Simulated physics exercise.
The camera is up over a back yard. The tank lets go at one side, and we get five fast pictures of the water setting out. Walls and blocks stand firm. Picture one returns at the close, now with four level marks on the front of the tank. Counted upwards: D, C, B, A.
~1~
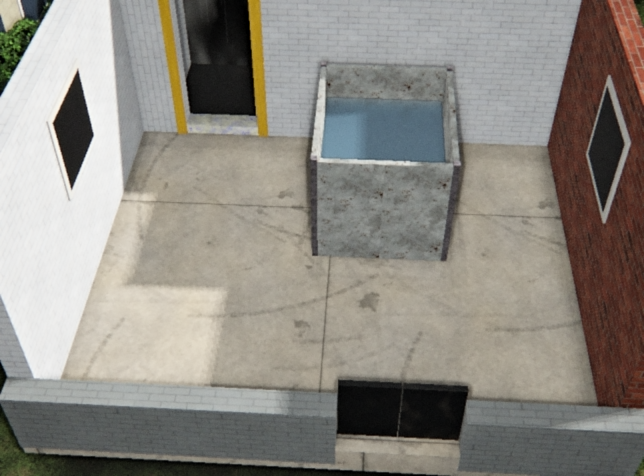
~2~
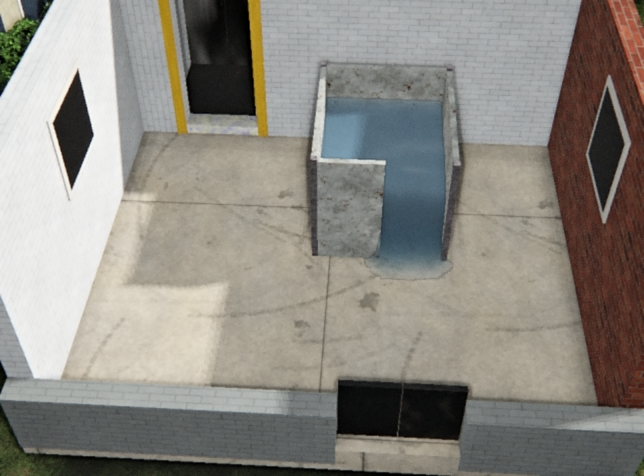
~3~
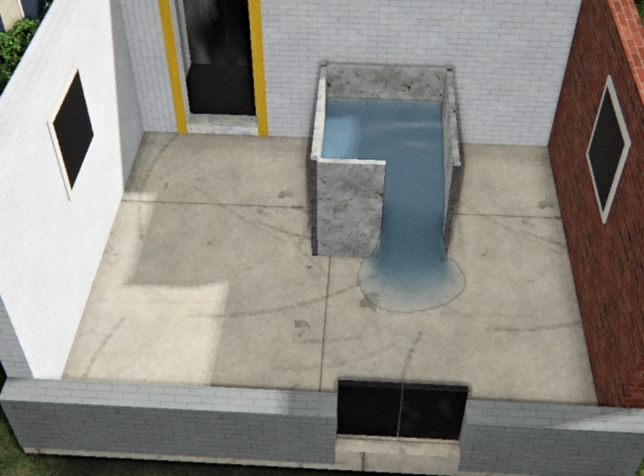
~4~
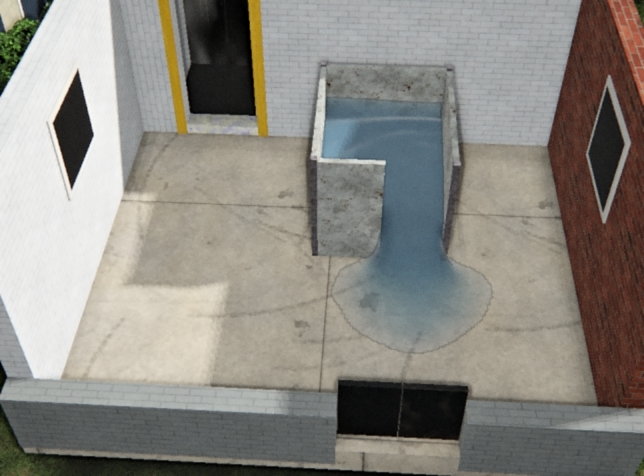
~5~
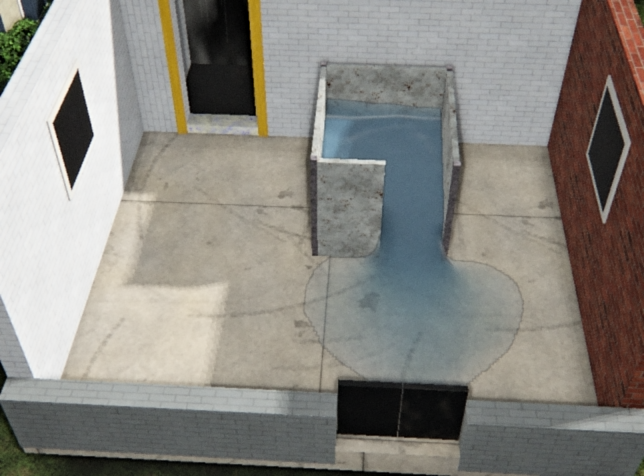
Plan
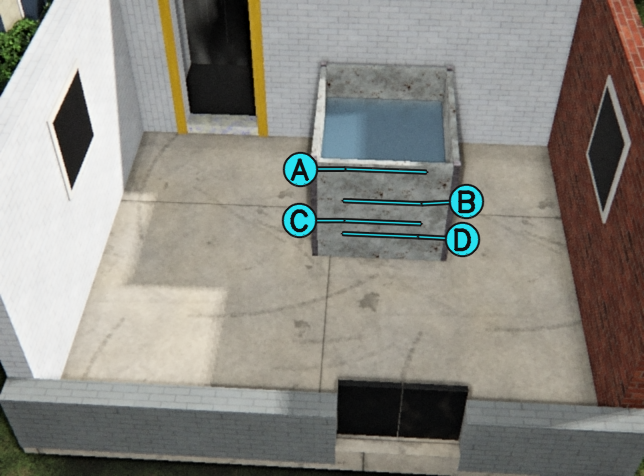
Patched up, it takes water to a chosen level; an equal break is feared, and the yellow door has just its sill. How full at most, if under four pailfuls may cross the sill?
Mark B just does it.
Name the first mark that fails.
Mark A.
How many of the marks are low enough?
Three of them.
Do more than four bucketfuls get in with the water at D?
No, that is safe.
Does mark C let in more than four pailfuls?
No.
In cyan, A at (385, 170); B at (383, 202); C at (381, 222); D at (381, 235); from the bottom up D, C, B, A.
Choosing A, about 7 bucketfuls get in.
Choosing B, a splash gets over, under a bucket.
Choosing C, nothing gets over.
Choosing D, nothing gets over.
